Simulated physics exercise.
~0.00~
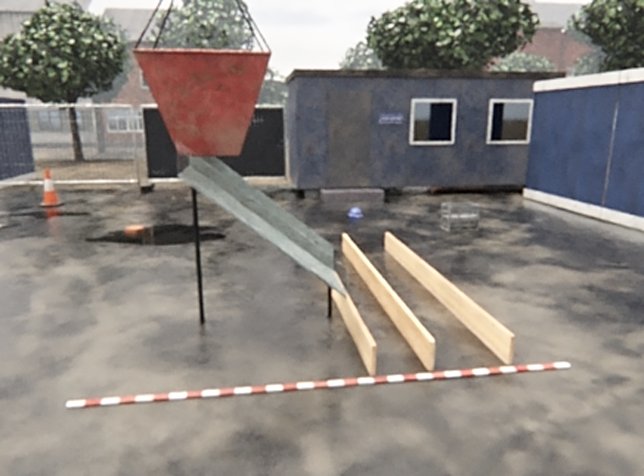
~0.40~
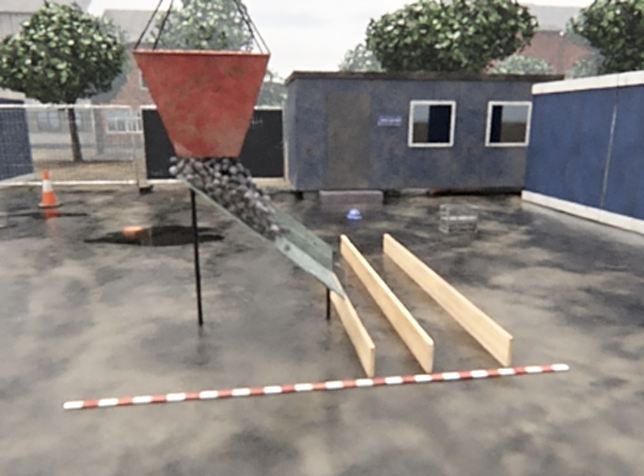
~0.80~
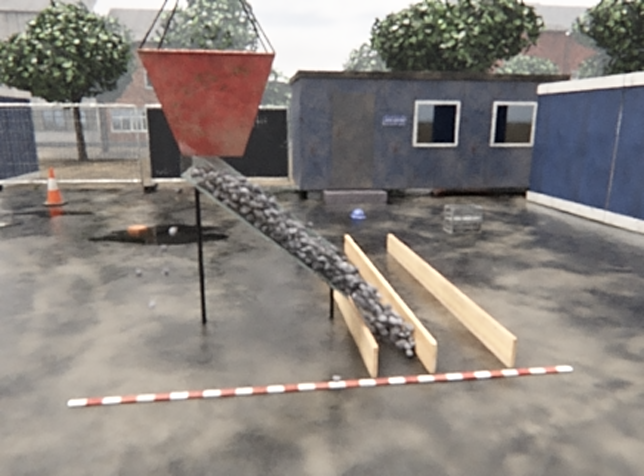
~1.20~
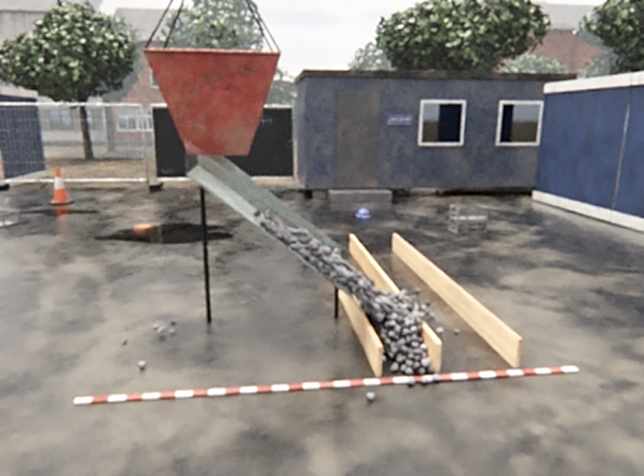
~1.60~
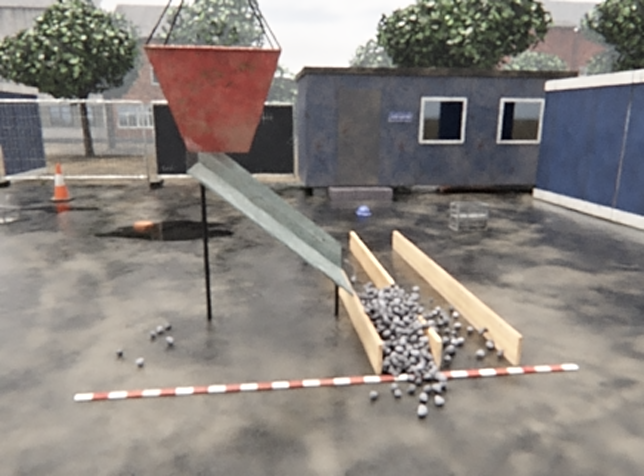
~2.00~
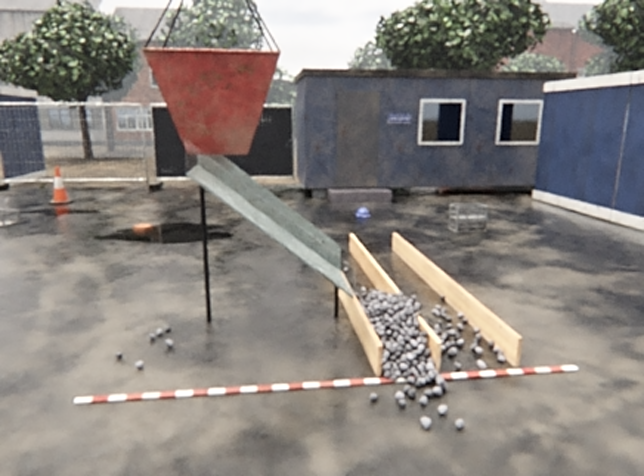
Grey rounded stones drop from a red skip hanging at the upper left of a wet, dark yard, viewed from slightly above by a gently swaying camera. Below it, a grey steel chute slopes down to the right towards three pale boards forming two bays, with a red and white striped staff across the front and blue site cabins behind. The stones slide down the chute in a dense stream, while a few fall to the ground at left. They pile into the left bay, some spilling into the right bay and past the staff. Finally the chute is empty and most stones rest in the left bay.
